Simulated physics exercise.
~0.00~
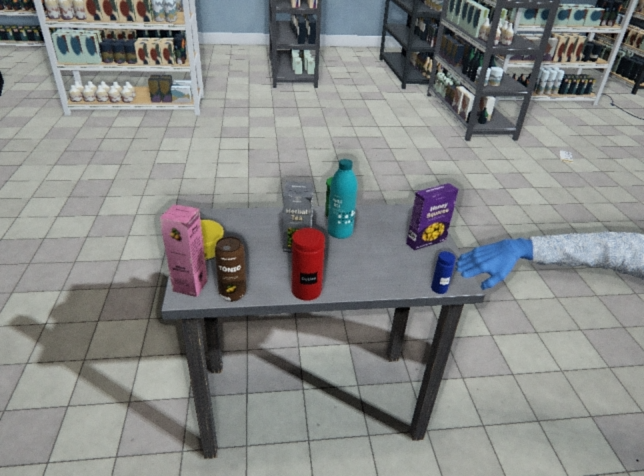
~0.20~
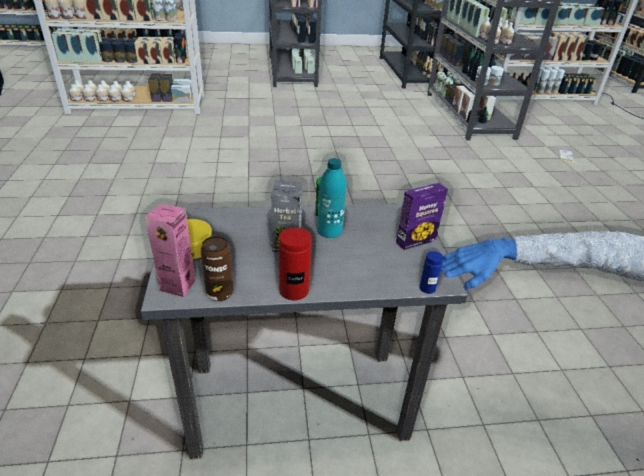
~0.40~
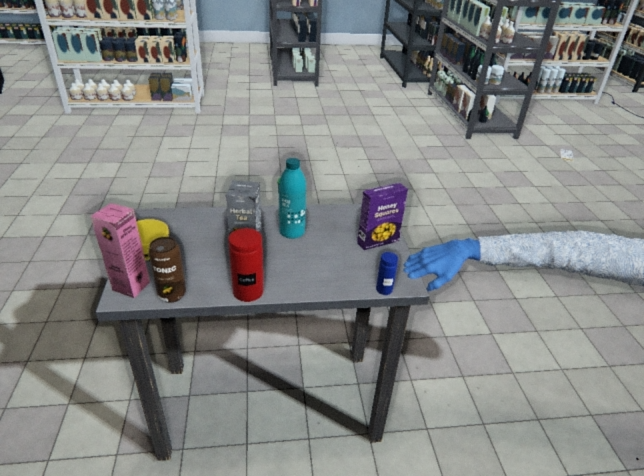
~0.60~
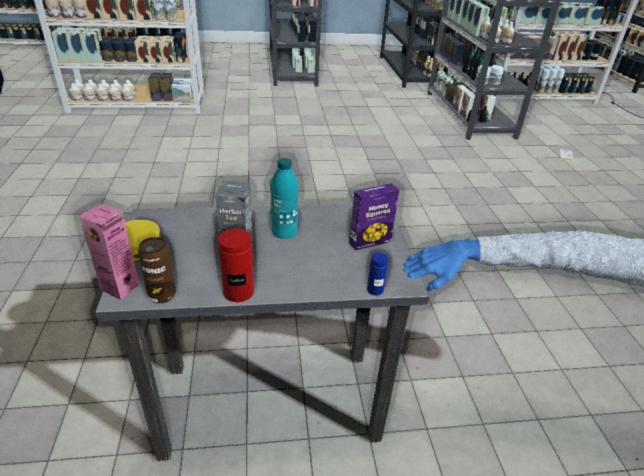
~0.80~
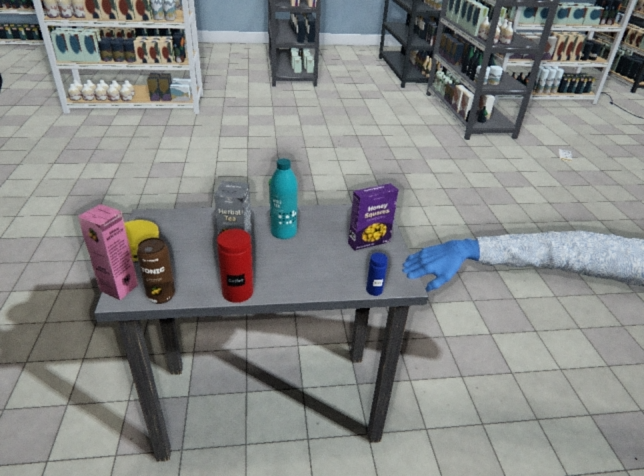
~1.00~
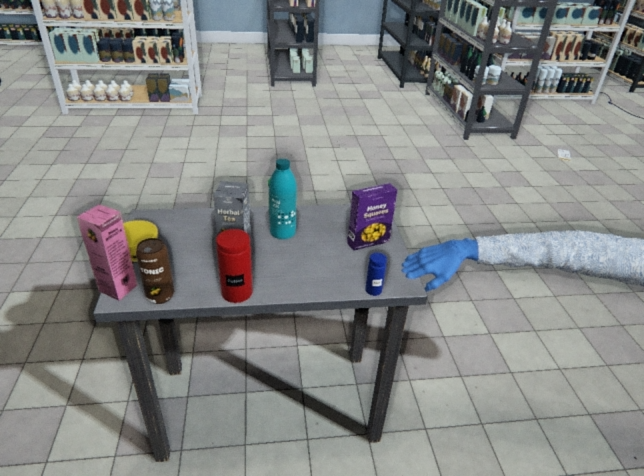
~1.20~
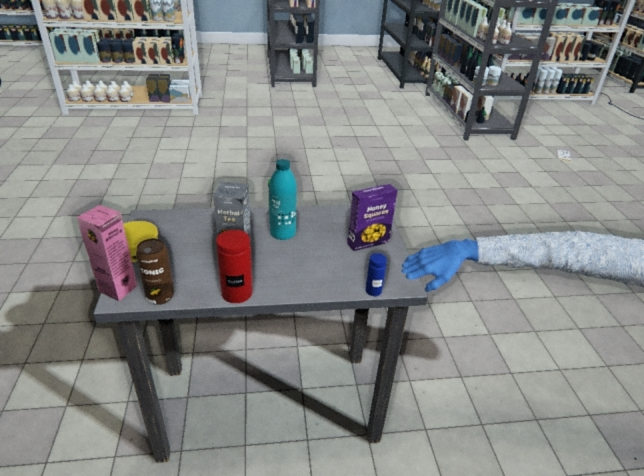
At the start, a grey table stands on a tiled floor in front of stocked shelves, holding a pink carton, a brown can, a red jar, a turquoise bottle, a purple packet, a small blue shaker and other items. A blue-gloved hand reaches in from the right, by the table's right end. The table slides left with everything on it, and the hand moves left too. As the table stops, the items shift very slightly farther left. Then everything stays still, with the carton, can, jar and shaker upright and the hand still held out.
